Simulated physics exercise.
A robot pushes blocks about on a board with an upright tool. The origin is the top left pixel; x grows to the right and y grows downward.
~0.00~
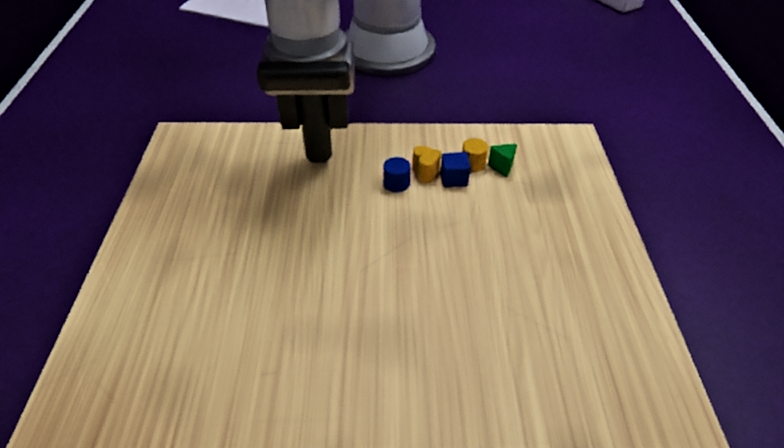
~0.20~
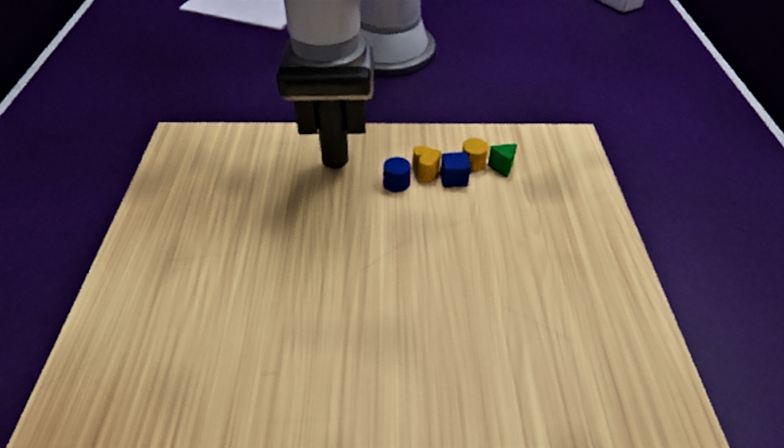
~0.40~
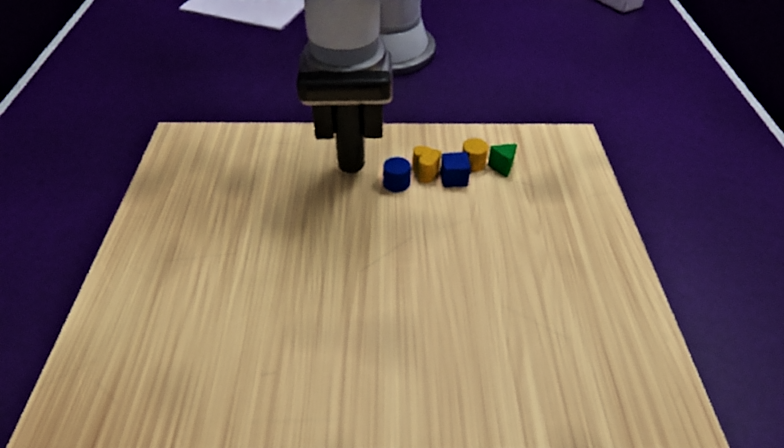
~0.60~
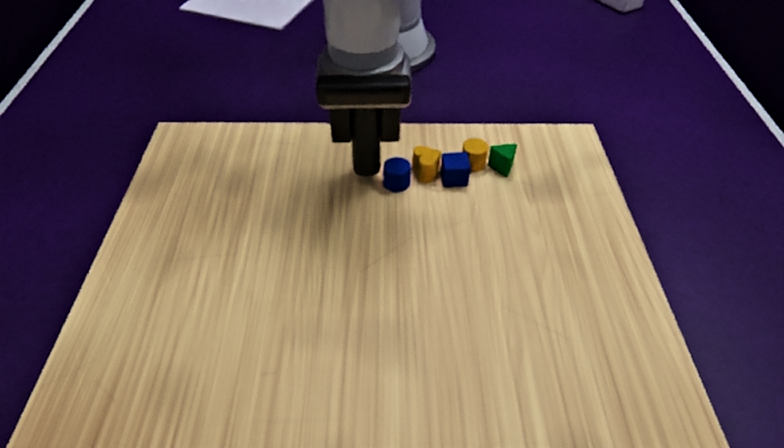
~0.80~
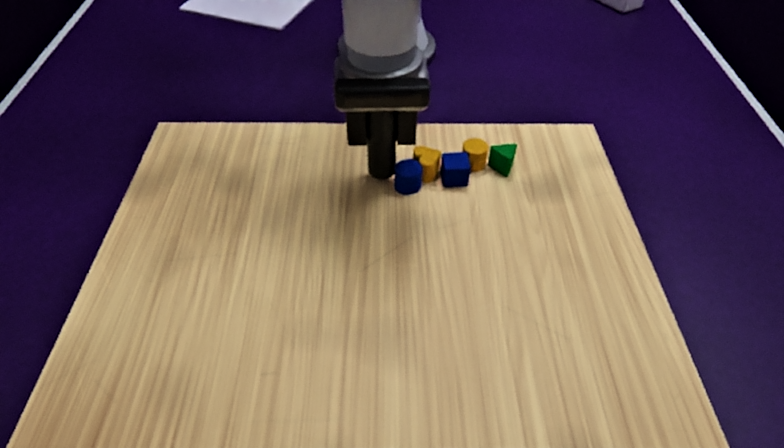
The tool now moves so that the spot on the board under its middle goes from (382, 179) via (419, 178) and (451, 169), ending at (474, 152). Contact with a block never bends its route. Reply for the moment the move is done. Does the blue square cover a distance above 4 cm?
That would be a no.
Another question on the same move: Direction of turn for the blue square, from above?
Looking down, my answer is that the blue square rotates clockwise.
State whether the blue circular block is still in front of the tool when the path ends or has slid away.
It comes off the tool's front.
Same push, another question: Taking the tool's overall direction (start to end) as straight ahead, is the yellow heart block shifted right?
In short: No.
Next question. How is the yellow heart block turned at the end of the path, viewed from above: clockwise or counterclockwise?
The block turns counter-clockwise.
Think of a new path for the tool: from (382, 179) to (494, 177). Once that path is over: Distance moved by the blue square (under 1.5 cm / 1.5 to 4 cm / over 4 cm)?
Over 4 cm.
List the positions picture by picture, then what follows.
Tool tip (319, 155); block tops, blue circular block (397, 165); yellow heart block (427, 154); blue square (456, 160); yellow circular block (476, 146), in the first picture.
Tool (335, 160); blocks unchanged, in the second picture.
Tool (351, 164); blocks unchanged, in the third picture.
Tool (367, 168); blocks unchanged, in the fourth picture.
Tool (382, 171); blue circular block (408, 167); yellow heart block (427, 154); blue square (456, 160); yellow circular block (476, 146), in the fifth picture.
On the path given first. One third of the way, tool (420, 169); blue circular block (438, 175); yellow heart block (438, 150), turned 20° anticlockwise; blue square (461, 160), turned 20° clockwise.
Two thirds of the way, tool (452, 160); blue circular block (445, 176); yellow heart block (455, 136), turned 60° anticlockwise; blue square (477, 162), turned 40° clockwise; yellow circular block (483, 141).
At the end, tool (475, 144); blue circular block (445, 176); yellow heart block (460, 124), turned 110° anticlockwise; blue square (478, 162), turned 45° clockwise; yellow circular block (502, 134).
